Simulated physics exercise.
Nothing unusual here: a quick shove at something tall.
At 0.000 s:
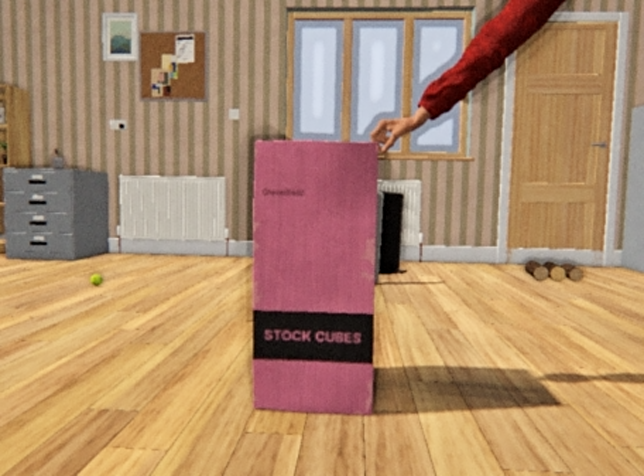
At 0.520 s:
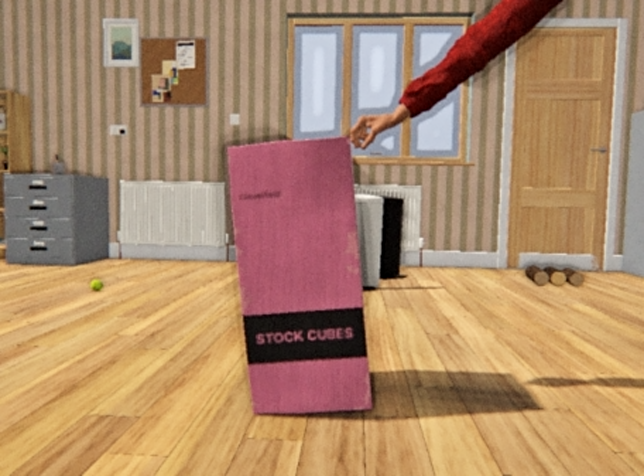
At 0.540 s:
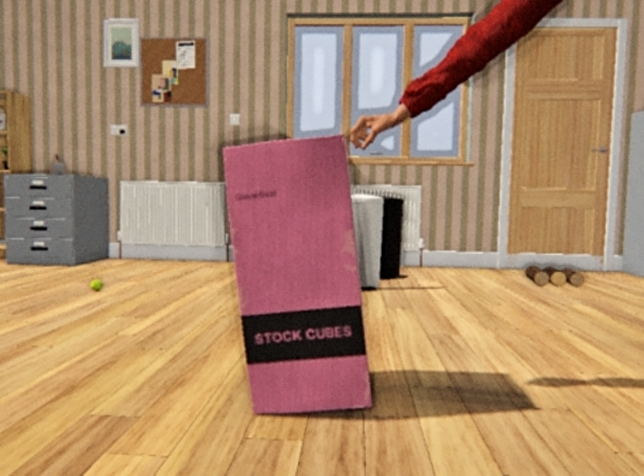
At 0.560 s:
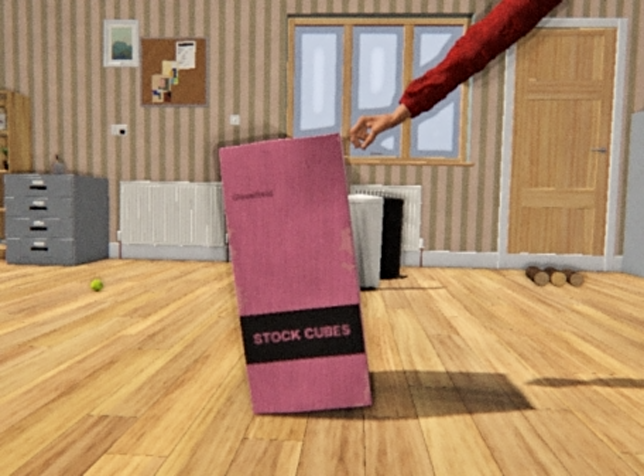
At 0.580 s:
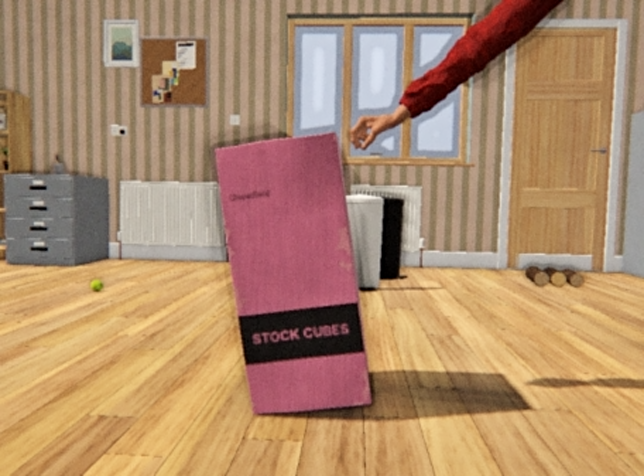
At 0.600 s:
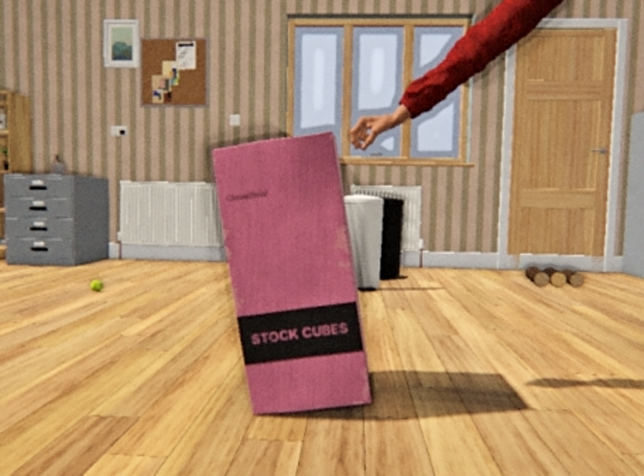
A tall pink box of stock cubes stood upright on a wooden floor until a hand in a red sleeve pushed its top, and it tilted to the left, leaning slightly further bit by bit.
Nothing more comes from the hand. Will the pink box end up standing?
Recovers.
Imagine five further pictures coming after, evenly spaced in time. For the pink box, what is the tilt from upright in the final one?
It would be leaning close to 10° by then.
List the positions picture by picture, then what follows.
Pink box (318, 271) upright, in the first picture.
Pink box (306, 271) 6° off upright, in the second picture.
Pink box (303, 270) 7° off upright, in the third picture.
Pink box (301, 270) 8° off upright, in the fourth picture.
Pink box (300, 269) 9° off upright, in the fifth picture.
Pink box (298, 269) 9° off upright, in the sixth picture.
After 0.92 s, pink box 4° off upright near (311, 274).
After 1.24 s, pink box upright near (323, 275).
In the end (2.1 s), the pink box returns to its base, near (318, 277).
